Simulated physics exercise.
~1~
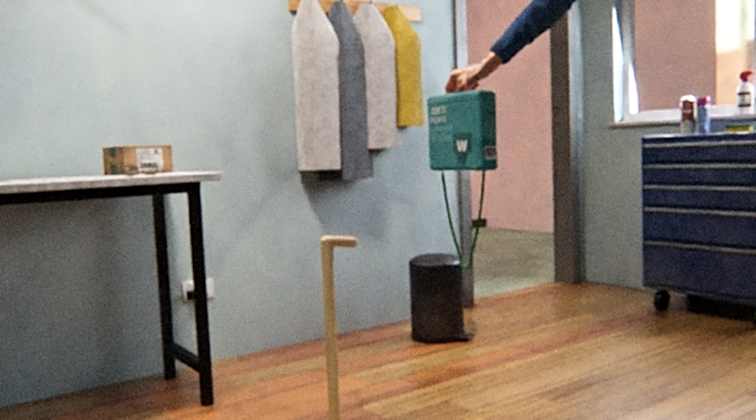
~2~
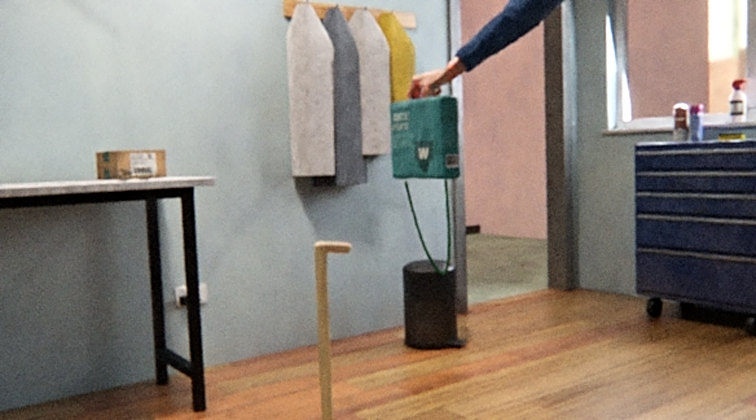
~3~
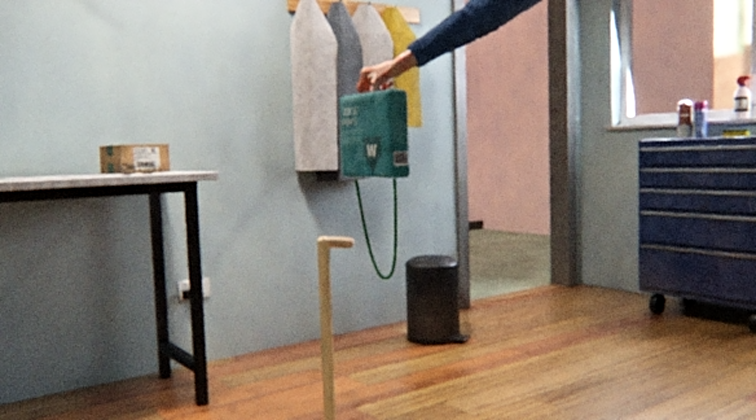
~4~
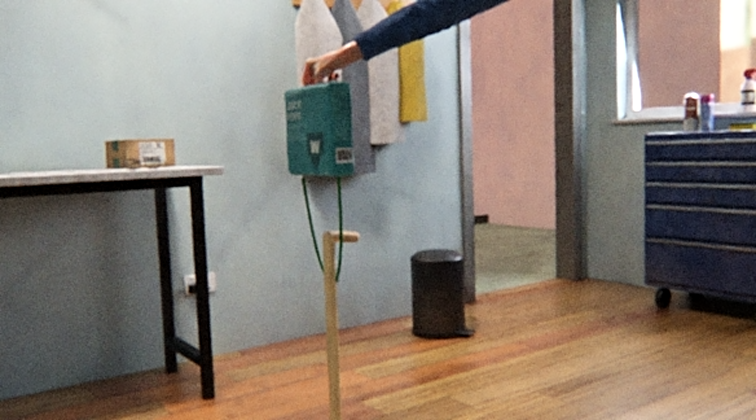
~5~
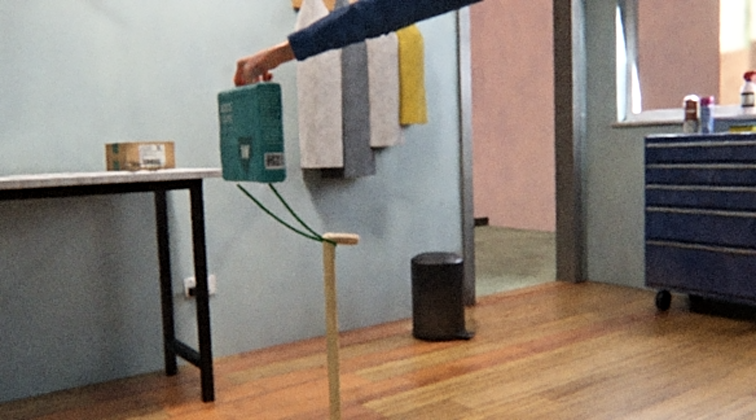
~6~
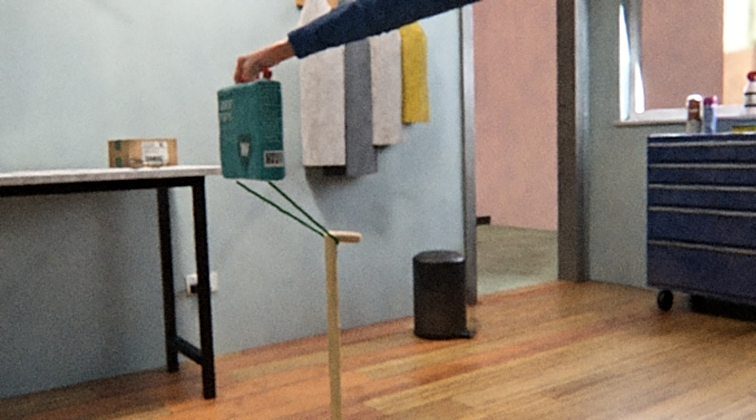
Turquoise bag carried left by a hand over a wooden post, its dangling cord loop catching on the hook and pulling taut.
